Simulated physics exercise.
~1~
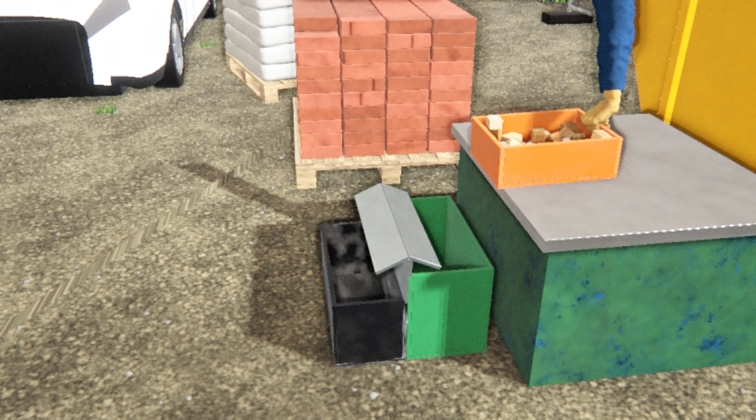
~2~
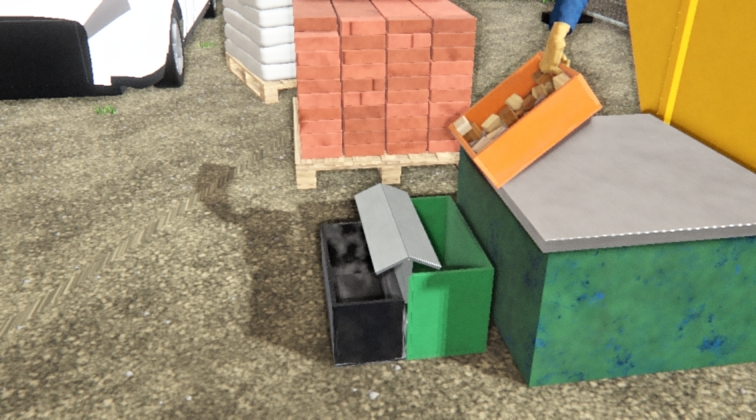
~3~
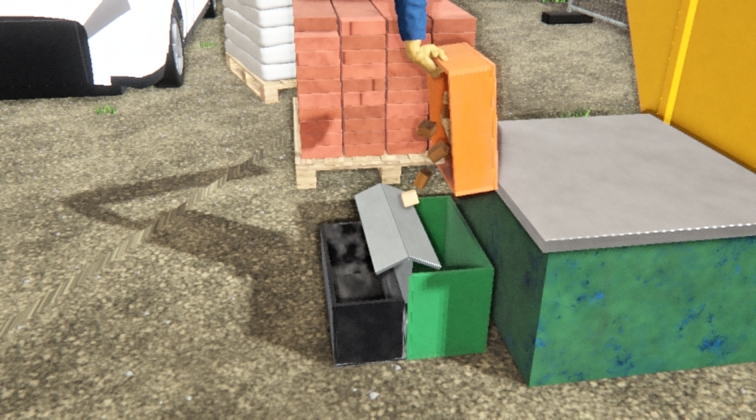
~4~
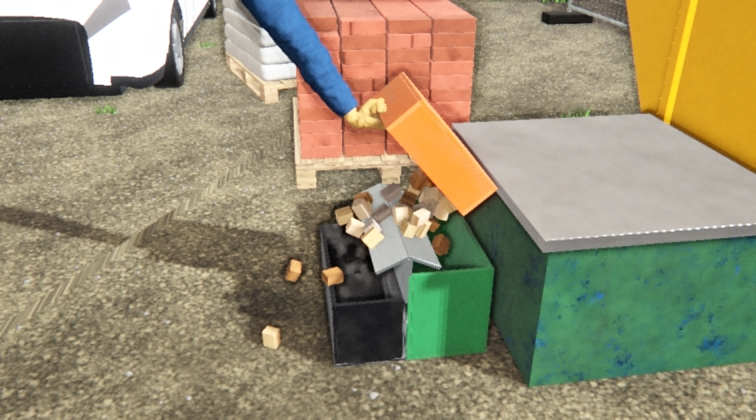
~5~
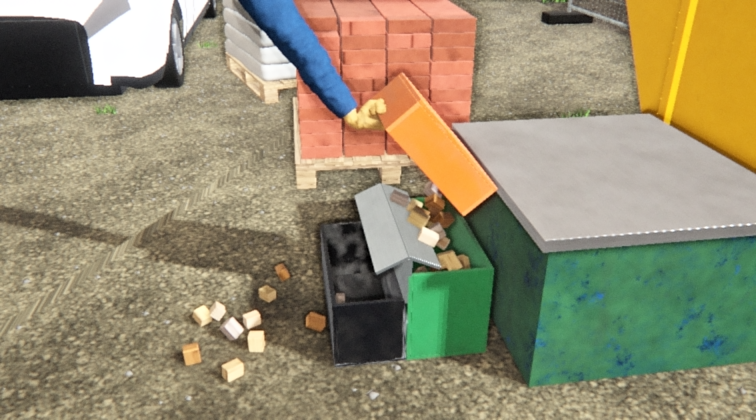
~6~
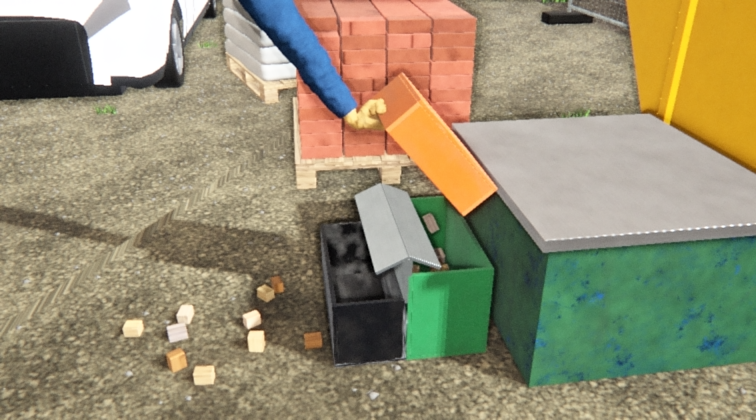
At first, a gloved hand holds an orange tote of small wooden blocks on a grey-topped bench, above a green bin and a black tub with a grey roof-shaped splitter between them. The arm lifts and tilts the tote toward the left, off the bench edge. As it tips past upright, the first blocks drop toward the splitter. Then a heap tumbles out over the ridge, some falling into the green bin and others bouncing left past the tub. The tote stays tipped until it empties, with most blocks in the green bin and several scattered on the ground beyond the tub.
